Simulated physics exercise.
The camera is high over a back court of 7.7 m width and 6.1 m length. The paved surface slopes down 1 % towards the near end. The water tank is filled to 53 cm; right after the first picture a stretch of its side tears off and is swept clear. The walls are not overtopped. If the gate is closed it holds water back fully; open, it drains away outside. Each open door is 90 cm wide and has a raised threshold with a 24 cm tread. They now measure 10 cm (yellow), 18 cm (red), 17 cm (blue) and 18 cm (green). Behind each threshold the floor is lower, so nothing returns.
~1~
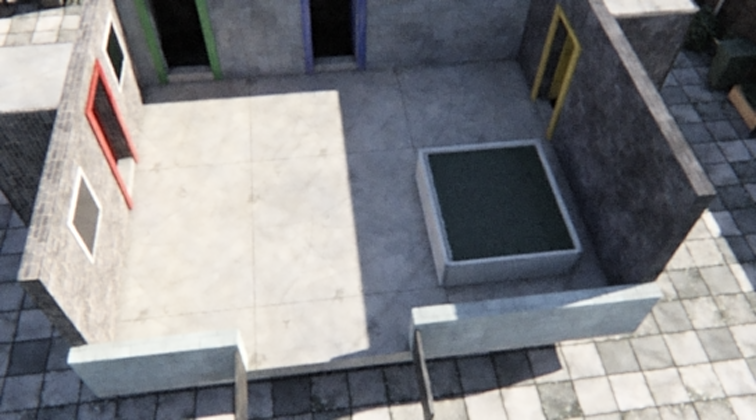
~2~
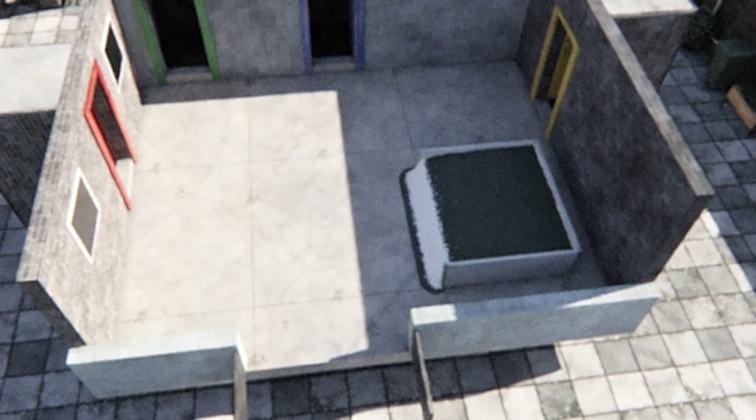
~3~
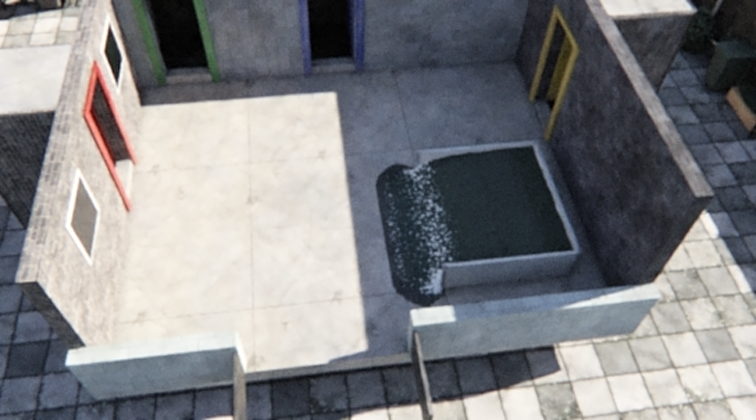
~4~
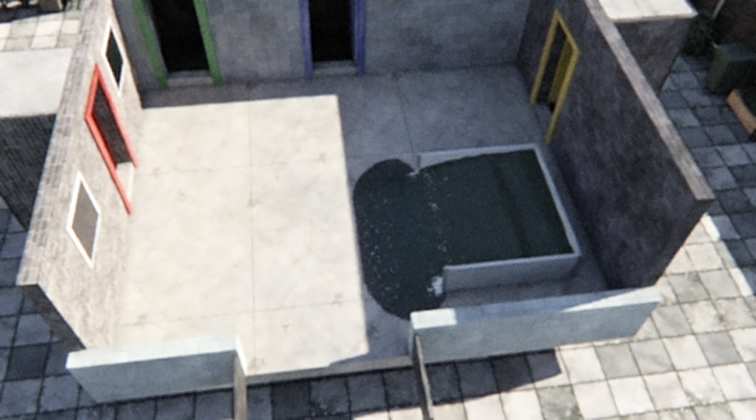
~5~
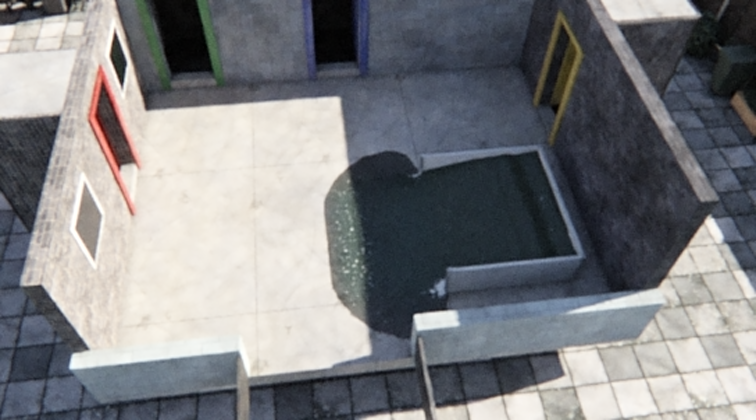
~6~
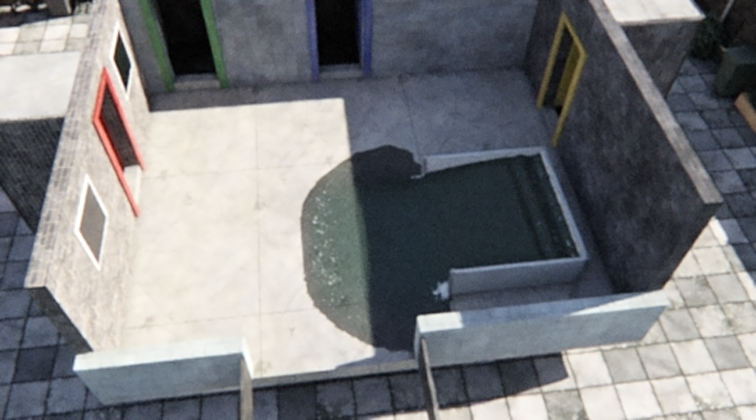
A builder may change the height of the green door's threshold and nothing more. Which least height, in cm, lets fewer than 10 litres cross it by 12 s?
About 11 cm.
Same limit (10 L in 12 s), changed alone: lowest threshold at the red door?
Roughly 14.5 cm at red.
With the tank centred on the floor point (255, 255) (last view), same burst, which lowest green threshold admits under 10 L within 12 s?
About 18 cm.
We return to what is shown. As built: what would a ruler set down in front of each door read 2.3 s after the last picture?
Depths in cm: Yellow 0, red 19, blue 0, green 0.
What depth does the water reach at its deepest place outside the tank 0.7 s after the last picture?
Up to some 22 cm.
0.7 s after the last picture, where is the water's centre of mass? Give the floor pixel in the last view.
At about (434, 234).
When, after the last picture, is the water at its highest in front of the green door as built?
Around 4.0 s.
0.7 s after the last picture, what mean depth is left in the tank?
About 29 cm.
Then, 0.7 s after the last picture water covers 35 % of the floor, deepest (22 cm) near (433, 270); it has not reached the green door.
Then, 2.3 s after the last picture water covers 60 % of the floor, deepest (34 cm) near (117, 378); it has not reached the green door.
Then, 11.3 s after the last picture water covers 95 % of the floor, deepest (8 cm) near (529, 168); 2 cm at the green door, 0 litres in over its 18 cm threshold.
At the green door as built, the water peaked near 16 cm, 3.9 s after the last picture.
Run again over the same 12 s with other heights there, 17 litres in over 9.5 cm, 4 litres over 13 cm. The limit of 10 litres is kept from about 11 cm up.
